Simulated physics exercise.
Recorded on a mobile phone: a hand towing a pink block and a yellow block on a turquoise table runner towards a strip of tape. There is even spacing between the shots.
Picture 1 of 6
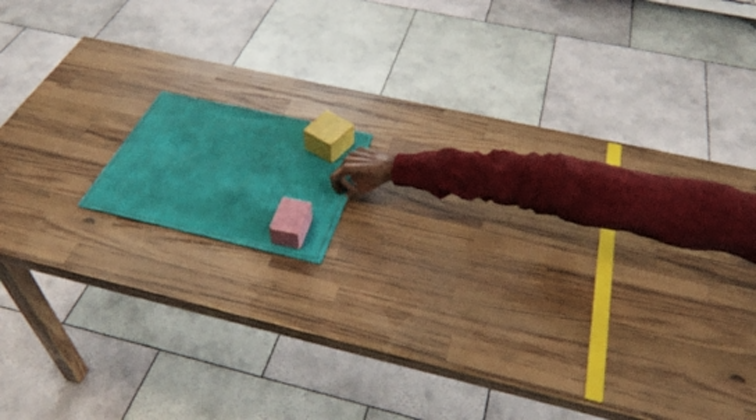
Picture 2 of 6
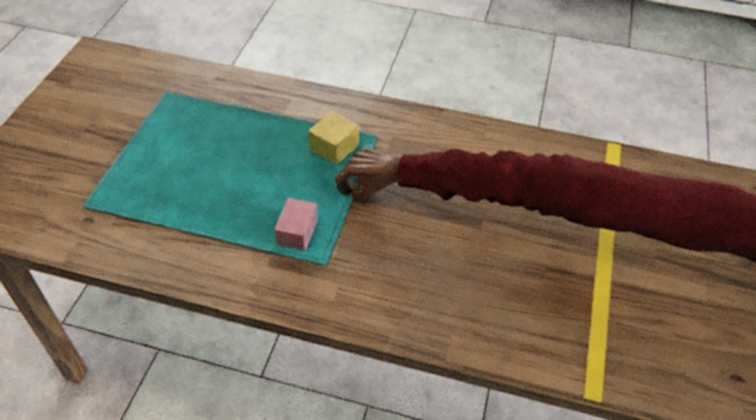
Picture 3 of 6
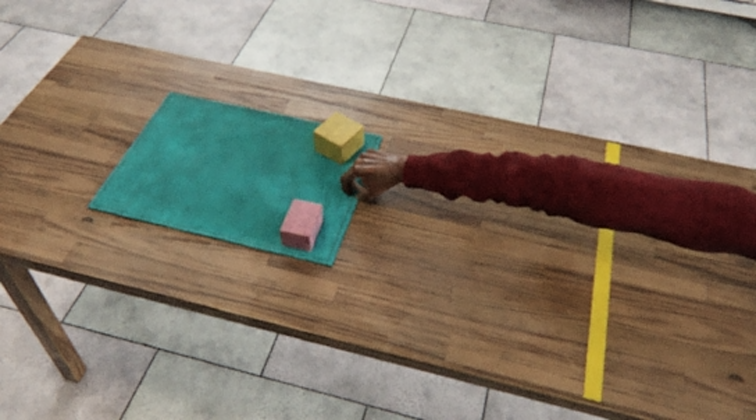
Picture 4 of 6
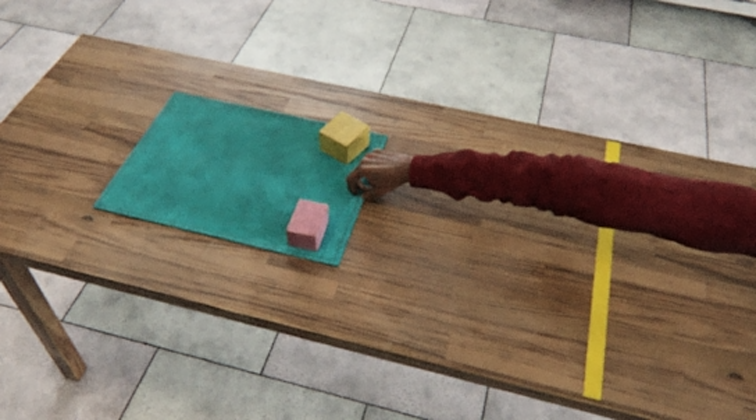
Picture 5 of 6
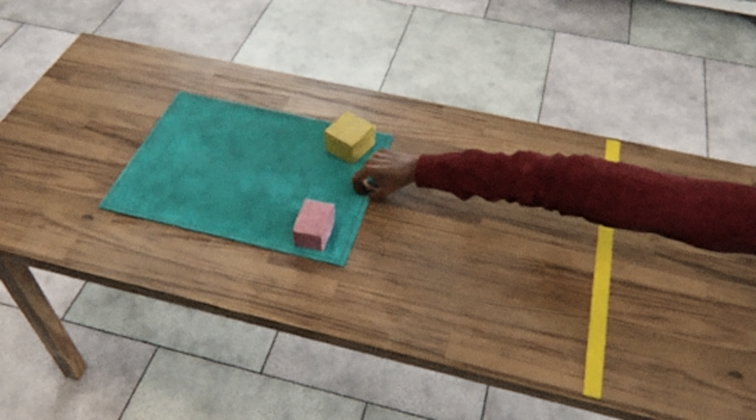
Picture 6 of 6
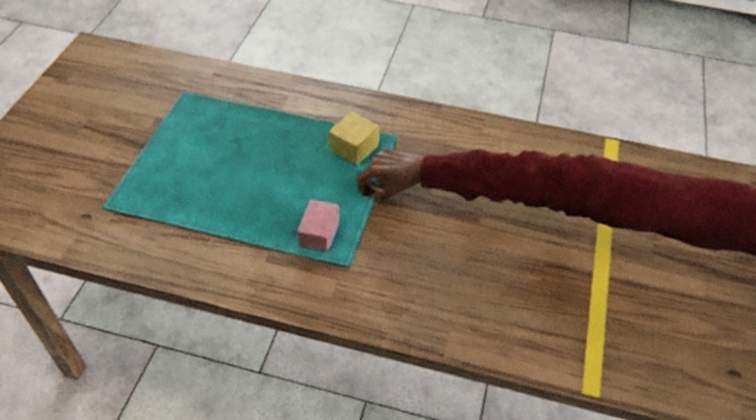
A hand in a dark red sleeve slowly pulled a turquoise cloth a short way to the right across a wooden table, and the pink and yellow blocks on it moved along too.
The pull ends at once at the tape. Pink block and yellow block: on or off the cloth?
Pink block on, yellow block on.
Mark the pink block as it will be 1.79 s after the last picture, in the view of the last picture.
At that time it is at about pixel (548, 279).
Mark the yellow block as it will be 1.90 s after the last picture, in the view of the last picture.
Its middle is then about (569, 183) in the last view.
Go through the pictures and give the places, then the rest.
In the first picture, table runner end (320, 264); pink block (290, 215); yellow block (329, 127); tape (596, 373).
In the second picture, table runner end (326, 265), far hem (83, 207); yellow block (334, 128).
In the third picture, table runner end (332, 266); pink block (301, 217).
In the fourth picture, table runner end (338, 266), far hem (93, 207); yellow block (344, 128).
In the fifth picture, table runner end (344, 267); pink block (314, 217).
In the sixth picture, table runner end (349, 267), far hem (103, 208); pink block (319, 218); yellow block (354, 128); tape (593, 368).
Then, 1.79 s on from there, hem at the tape; pink block on the cloth near (549, 279); yellow block on the cloth near (561, 182).
Then, 1.90 s on from there, hem at the tape; pink block on the cloth near (558, 281); yellow block on the cloth near (569, 183).
In the end, hem at the tape; pink block on the cloth near (558, 281); yellow block on the cloth near (569, 183). The pink block keeps its seat and the yellow block stays on the cloth.
